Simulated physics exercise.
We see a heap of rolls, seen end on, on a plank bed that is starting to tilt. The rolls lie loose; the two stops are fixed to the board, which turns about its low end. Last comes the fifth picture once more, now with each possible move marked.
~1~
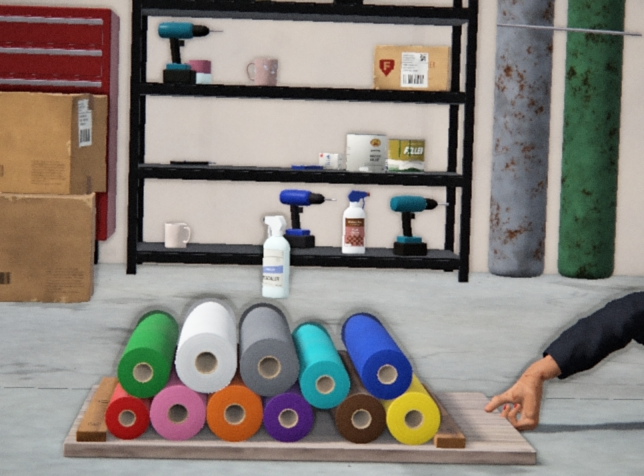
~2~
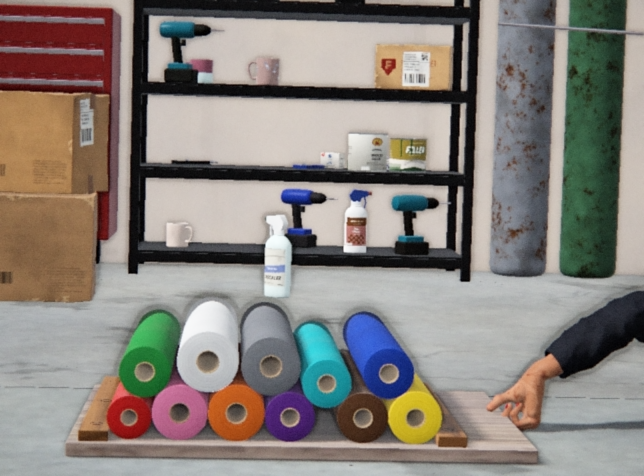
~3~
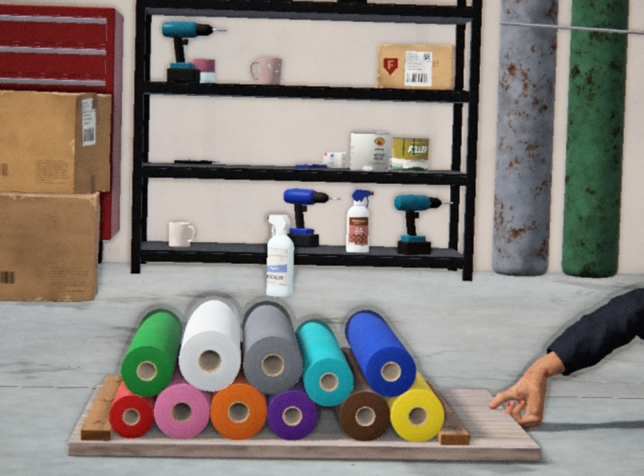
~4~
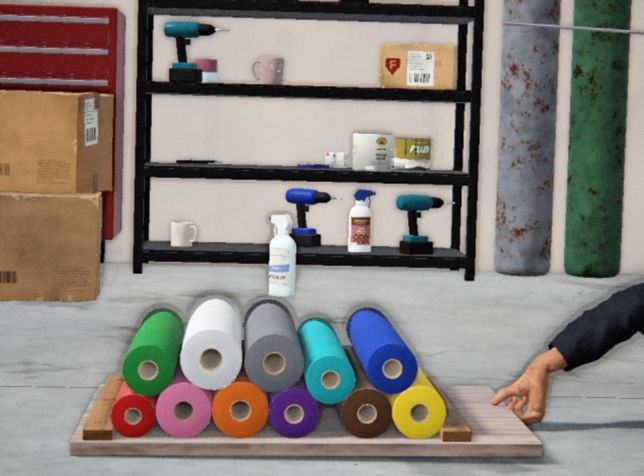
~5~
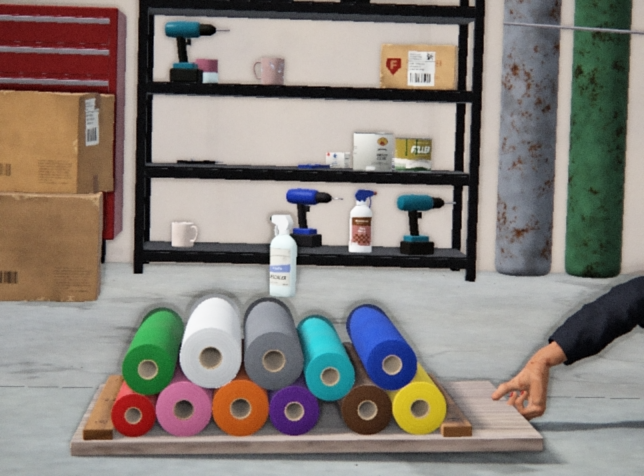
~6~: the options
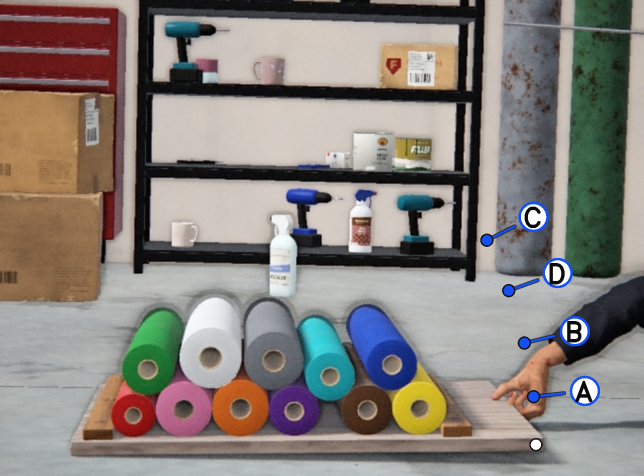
Colourful rolls sit stacked on a board, barely shifting, while a hand touches its right end.
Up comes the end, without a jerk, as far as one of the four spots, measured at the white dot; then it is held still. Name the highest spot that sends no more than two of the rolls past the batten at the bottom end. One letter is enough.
Raise it to D.
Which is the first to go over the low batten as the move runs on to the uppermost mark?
The green one.
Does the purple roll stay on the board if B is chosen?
Yes, with B.
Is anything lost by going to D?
Yes, at D.
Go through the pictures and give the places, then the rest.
The first picture shows brown roll (361, 419); yellow roll (414, 419); grey roll (269, 367).
The second picture shows grey roll (271, 366); white roll (208, 361).
The third picture shows board (299, 414); brown roll (365, 416); yellow roll (418, 416); pink roll (182, 412).
The fourth picture shows board (301, 412); red roll (133, 416); pink roll (183, 410).
The fifth picture shows board (302, 409); red roll (133, 415); pink roll (184, 409).
On the marked copy, A at (534, 397); B at (525, 343); C at (487, 240); D at (509, 291); the white dot at (536, 445).
Taking D. A third of the way, board at 15°.
Two thirds of the way, board at 21°.
When it is over, board at 21°, one over the low batten (green).
As for the rest, A none over the low batten; B none over the low batten; C five over the low batten.
